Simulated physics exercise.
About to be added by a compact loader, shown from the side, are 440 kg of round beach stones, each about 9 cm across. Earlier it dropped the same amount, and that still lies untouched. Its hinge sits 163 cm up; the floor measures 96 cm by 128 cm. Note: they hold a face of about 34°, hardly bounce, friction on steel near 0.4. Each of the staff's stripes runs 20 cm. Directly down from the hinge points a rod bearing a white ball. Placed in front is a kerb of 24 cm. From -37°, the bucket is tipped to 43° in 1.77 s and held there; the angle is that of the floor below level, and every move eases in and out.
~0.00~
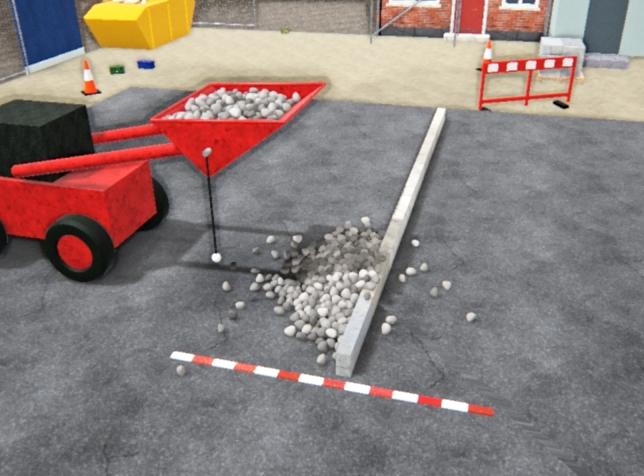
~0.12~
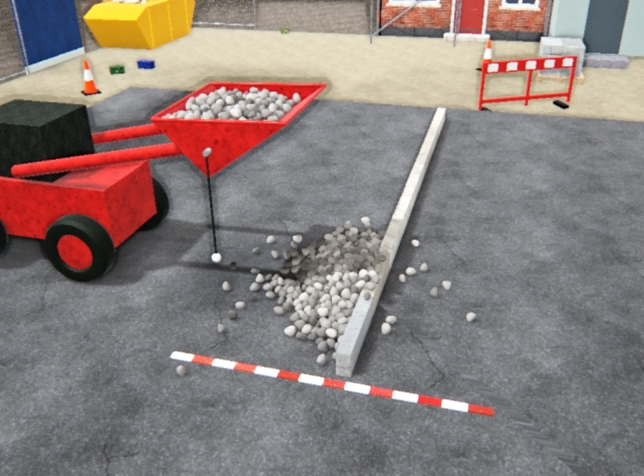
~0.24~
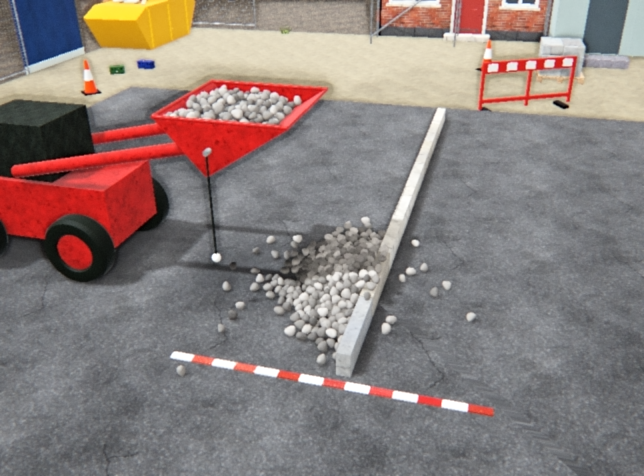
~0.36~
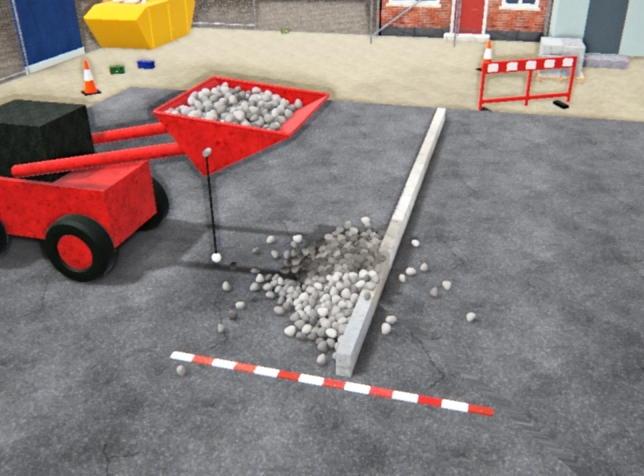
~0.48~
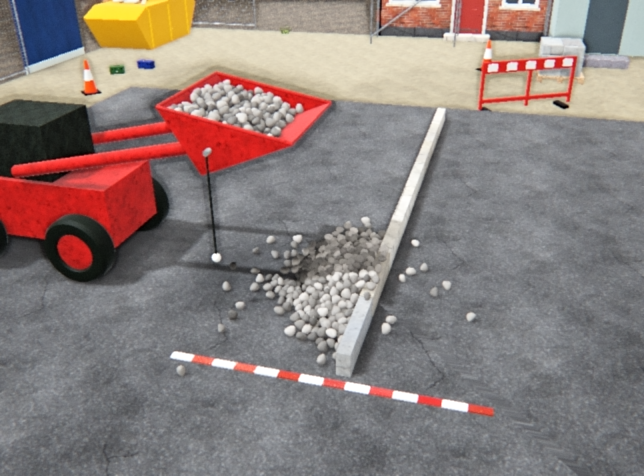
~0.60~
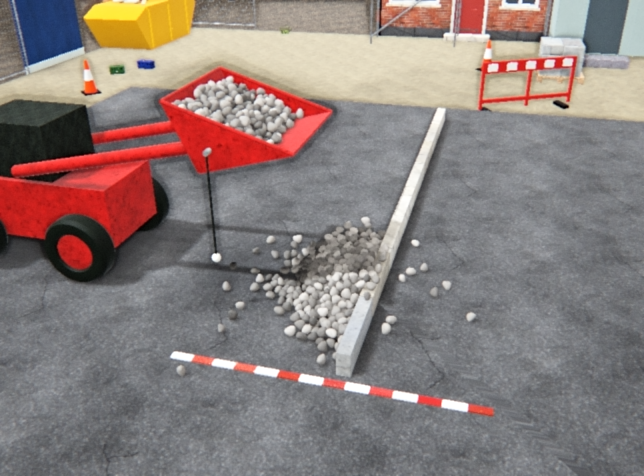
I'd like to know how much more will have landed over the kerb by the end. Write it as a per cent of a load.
Roughly 2 in every hundred.
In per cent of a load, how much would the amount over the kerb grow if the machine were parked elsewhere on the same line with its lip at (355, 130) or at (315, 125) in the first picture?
I'd say close to 80 per cent for one and close to 25 per cent for the other, in that order.
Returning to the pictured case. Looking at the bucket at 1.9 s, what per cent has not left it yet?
About 15 percent.
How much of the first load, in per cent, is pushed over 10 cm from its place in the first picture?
15 %.
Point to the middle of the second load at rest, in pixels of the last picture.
Near (325, 269).
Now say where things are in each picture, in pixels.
Lip at (285, 122), floor tilted -37°, highest stones at (237, 98). The earlier load is highest near (366, 271), 29 cm above ground level, 98 % on this side of the kerb, 2 % over the kerb, in the first frame.
Lip at (286, 124), floor tilted -36°, highest stones at (231, 97); the stones move at 0.1 m/s on average, in the second frame.
Lip at (288, 128), floor tilted -33°, highest stones at (228, 97); the stones move at 0.1 m/s on average, in the third frame.
The bucket is at -28°, its lip at (290, 135); the top of the load is at (218, 94); the stones move at 0.2 m/s on average, in the fourth frame.
Lip at (292, 144), floor tilted -23°, highest stones at (220, 92); the stones move at 0.2 m/s on average, in the fifth frame.
The bucket is at -16°, its lip at (293, 155); the top of the load is at (220, 88); the stones move at 0.3 m/s on average, in the sixth frame.
After 1.3 s the floor is at 31°; in per cent of one load, 95 in the bucket, 103 on this side of the kerb, 2 over the kerb; the foremost stones are at (423, 289).
After 1.9 s the floor is at 43°; in per cent of one load, 17 in the bucket, 181 on this side of the kerb, 2 over the kerb; the foremost stones are at (423, 289).
After 2.2 s the floor is at 43°; in per cent of one load, 0 in the bucket, 197 on this side of the kerb, 3 over the kerb; the foremost stones are at (428, 285).
After 5.0 s the floor is at 43°; in per cent of one load, 0 in the bucket, 195 on this side of the kerb, 4 over the kerb; the foremost stones are at (446, 294). Net gain over the kerb, 2.
